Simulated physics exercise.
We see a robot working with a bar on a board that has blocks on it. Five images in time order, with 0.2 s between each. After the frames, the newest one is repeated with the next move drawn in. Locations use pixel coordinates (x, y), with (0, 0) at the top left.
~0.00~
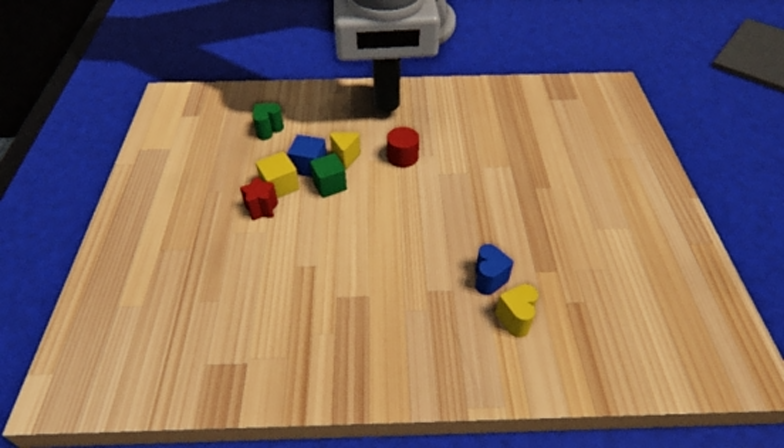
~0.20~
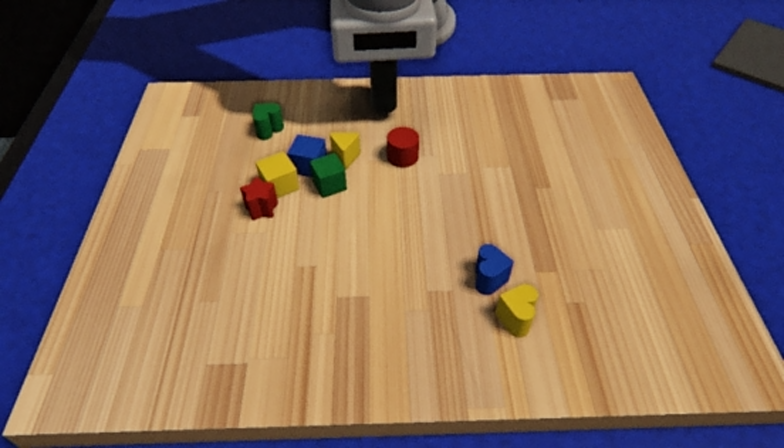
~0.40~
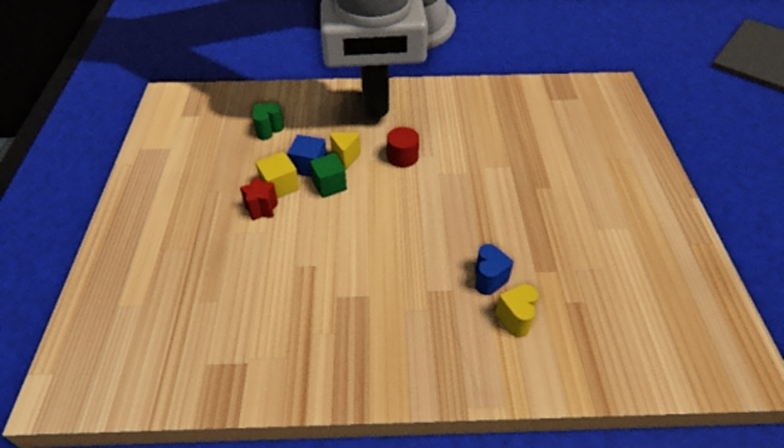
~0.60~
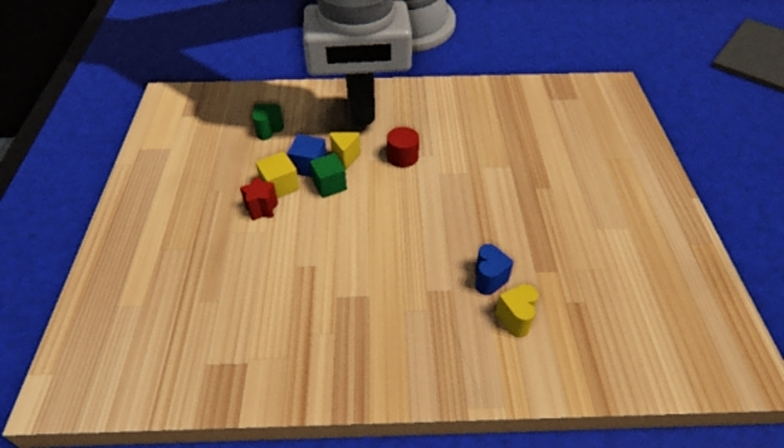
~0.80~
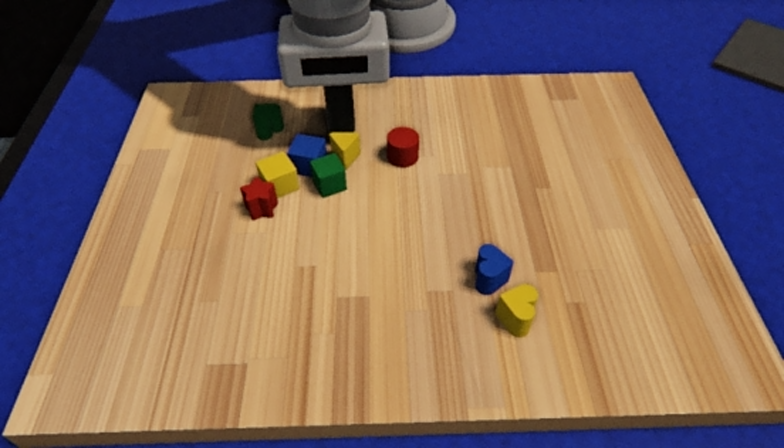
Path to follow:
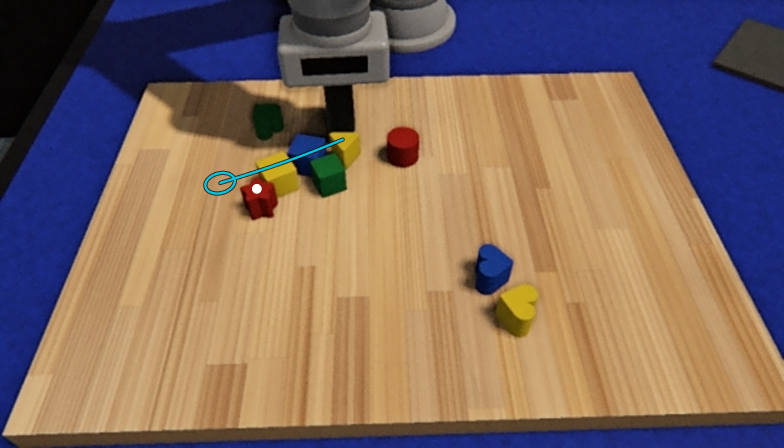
On a light wooden board set over a blue surface, small red, yellow, blue and green blocks sit clustered at the upper left, with two heart-shaped ones at the lower right. A robot's dark bar barely moves at first, then slides left and slightly nearer beside the cluster, while every block stays still.
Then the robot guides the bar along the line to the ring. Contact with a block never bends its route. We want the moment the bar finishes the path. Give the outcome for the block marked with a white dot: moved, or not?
It is shoved along.
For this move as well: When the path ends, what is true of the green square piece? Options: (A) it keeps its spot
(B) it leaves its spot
Letter A.
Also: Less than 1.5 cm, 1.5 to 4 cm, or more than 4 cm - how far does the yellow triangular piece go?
It goes hardly anywhere, under 1.5 cm.
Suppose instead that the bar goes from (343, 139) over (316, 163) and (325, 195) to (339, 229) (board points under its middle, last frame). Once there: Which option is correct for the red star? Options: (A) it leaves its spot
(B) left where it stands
Letter A.
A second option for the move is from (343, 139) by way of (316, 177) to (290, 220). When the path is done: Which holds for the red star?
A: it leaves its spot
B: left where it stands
I'll go with A - it leaves its spot.
Drawn move, from (343, 139) over (285, 162) to (220, 183); the dot is on the red star.
The first path, step by step. One third of the way, bar at (303, 146); red star at (252, 195); yellow square piece at (263, 173), turned 30° anticlockwise; blue square piece at (288, 154).
Two thirds of the way, bar at (261, 161); red star at (241, 218), turned 30° anticlockwise; yellow square piece at (237, 194), turned 65° anticlockwise; blue square piece at (250, 171), turned 20° anticlockwise.
At the end, bar at (217, 174); red star at (241, 226), turned 50° anticlockwise; yellow square piece at (228, 205), turned 80° anticlockwise; blue square piece at (231, 180), turned 40° anticlockwise; green square piece still; yellow triangular piece still.
